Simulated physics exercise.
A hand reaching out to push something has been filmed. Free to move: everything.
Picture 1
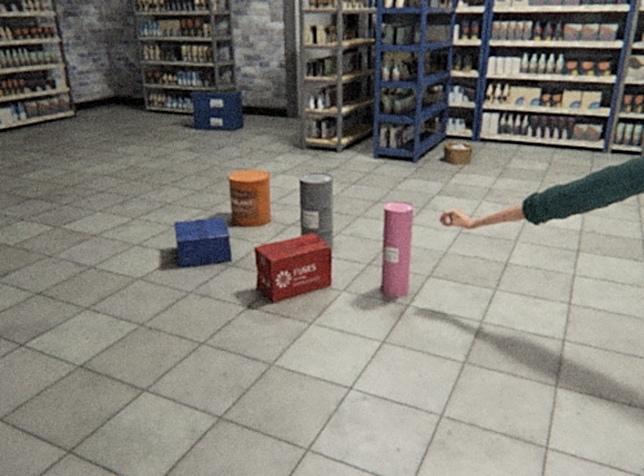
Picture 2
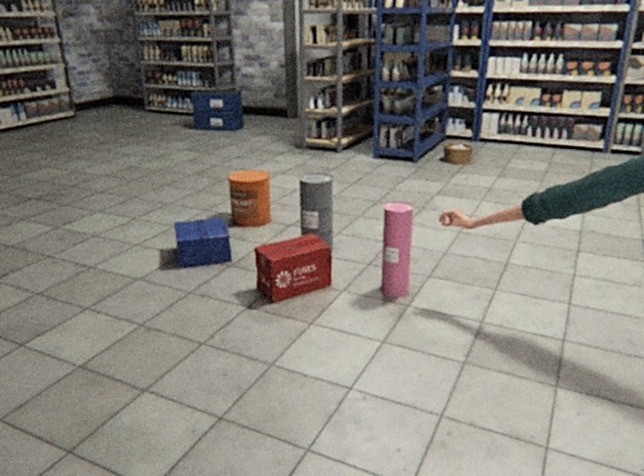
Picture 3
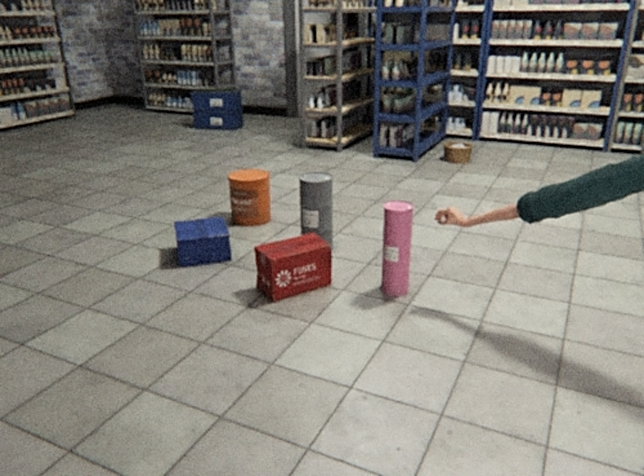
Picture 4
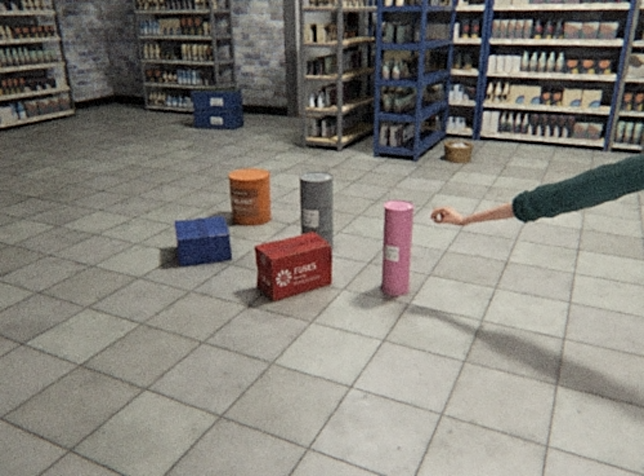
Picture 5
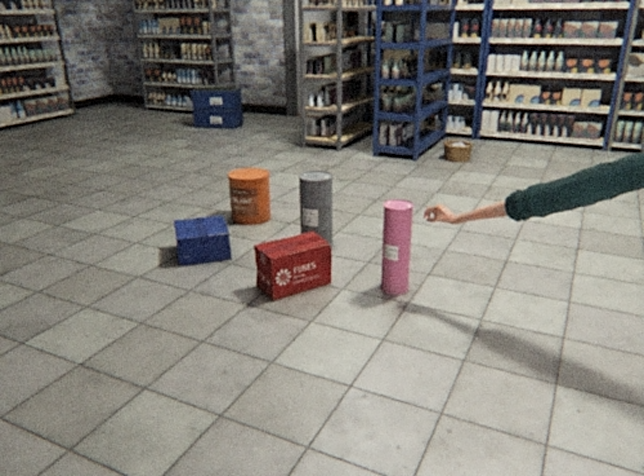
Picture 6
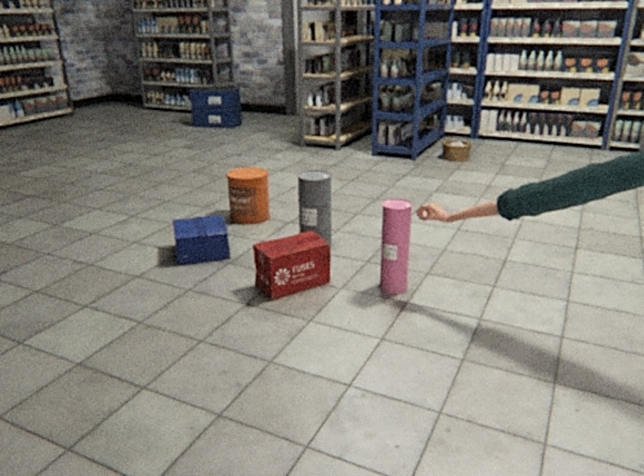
In a store aisle with shelves behind, an arm in a dark green sleeve reached in from the right toward a pink canister, which barely moved beside boxes and other canisters.
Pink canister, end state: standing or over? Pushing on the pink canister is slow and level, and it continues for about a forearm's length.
Looks like it keels over there.
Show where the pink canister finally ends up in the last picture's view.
Looks like it settles somewhere around (350, 254).
Then, 0.50 s later than the last frame, pink canister tilted by 22° near (378, 242).
Then, 0.80 s later than the last frame, pink canister tilted by 56° near (354, 247).
Then, 1.00 s later than the last frame, pink canister on its side near (345, 260).
When it is over, lying over on the floor, pink canister. End places, in pixels of the last picture, pink canister near (350, 254).
